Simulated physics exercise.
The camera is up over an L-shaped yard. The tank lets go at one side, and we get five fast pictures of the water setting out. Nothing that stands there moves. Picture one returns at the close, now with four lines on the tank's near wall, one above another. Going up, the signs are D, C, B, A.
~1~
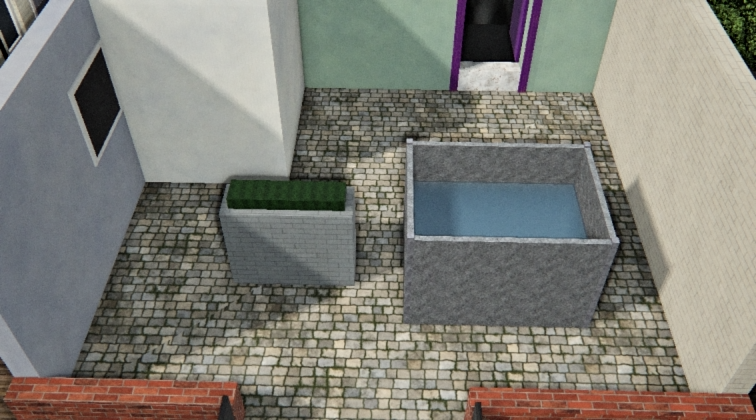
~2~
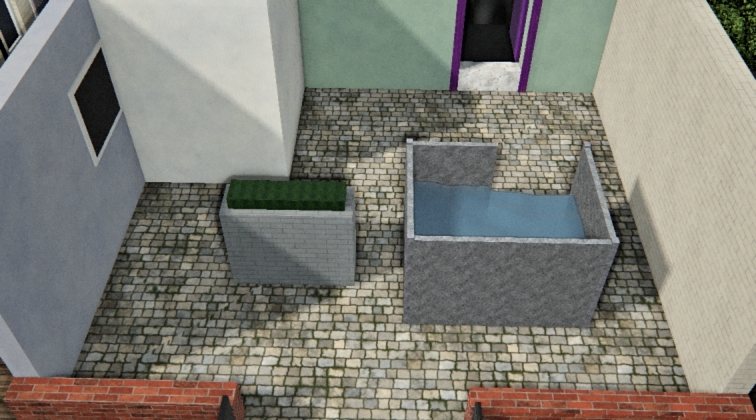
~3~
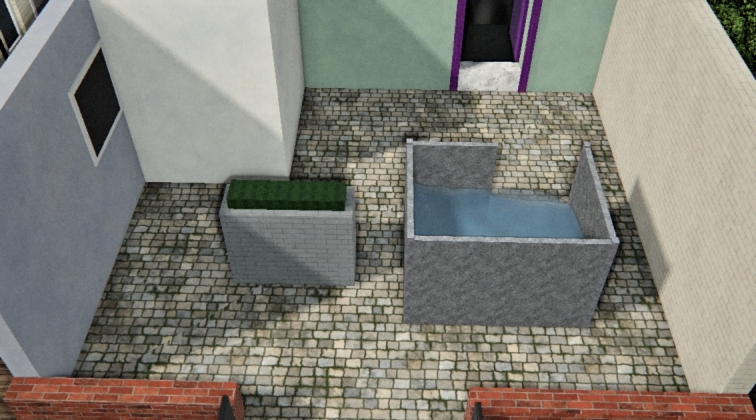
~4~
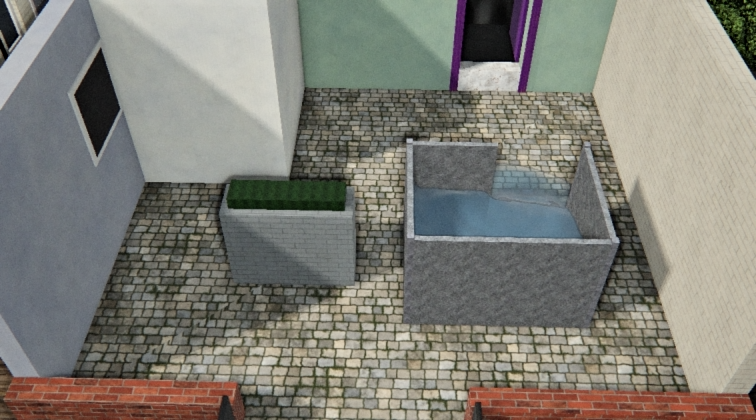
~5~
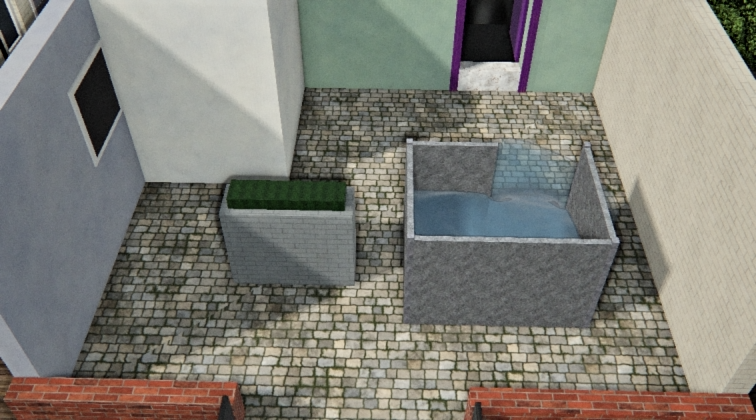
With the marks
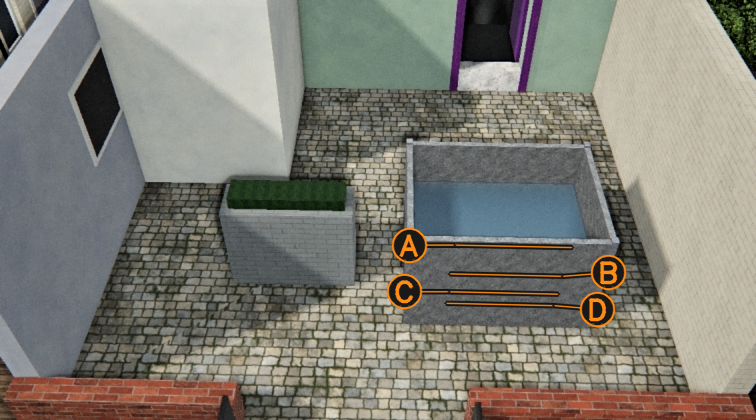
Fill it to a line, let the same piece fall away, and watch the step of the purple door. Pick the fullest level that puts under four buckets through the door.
B is the one.
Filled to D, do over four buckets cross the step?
No, that is safe.
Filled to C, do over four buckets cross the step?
No, that is safe.
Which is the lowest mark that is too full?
Mark A.
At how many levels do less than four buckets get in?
Three.
On the marked copy, A at (512, 246); B at (506, 275); C at (502, 292); D at (500, 304); from the bottom up D, C, B, A.
For mark A, about 10 bucketfuls get in.
For mark B, a splash gets over, under a bucket.
For mark C, nothing gets over.
For mark D, nothing gets over.
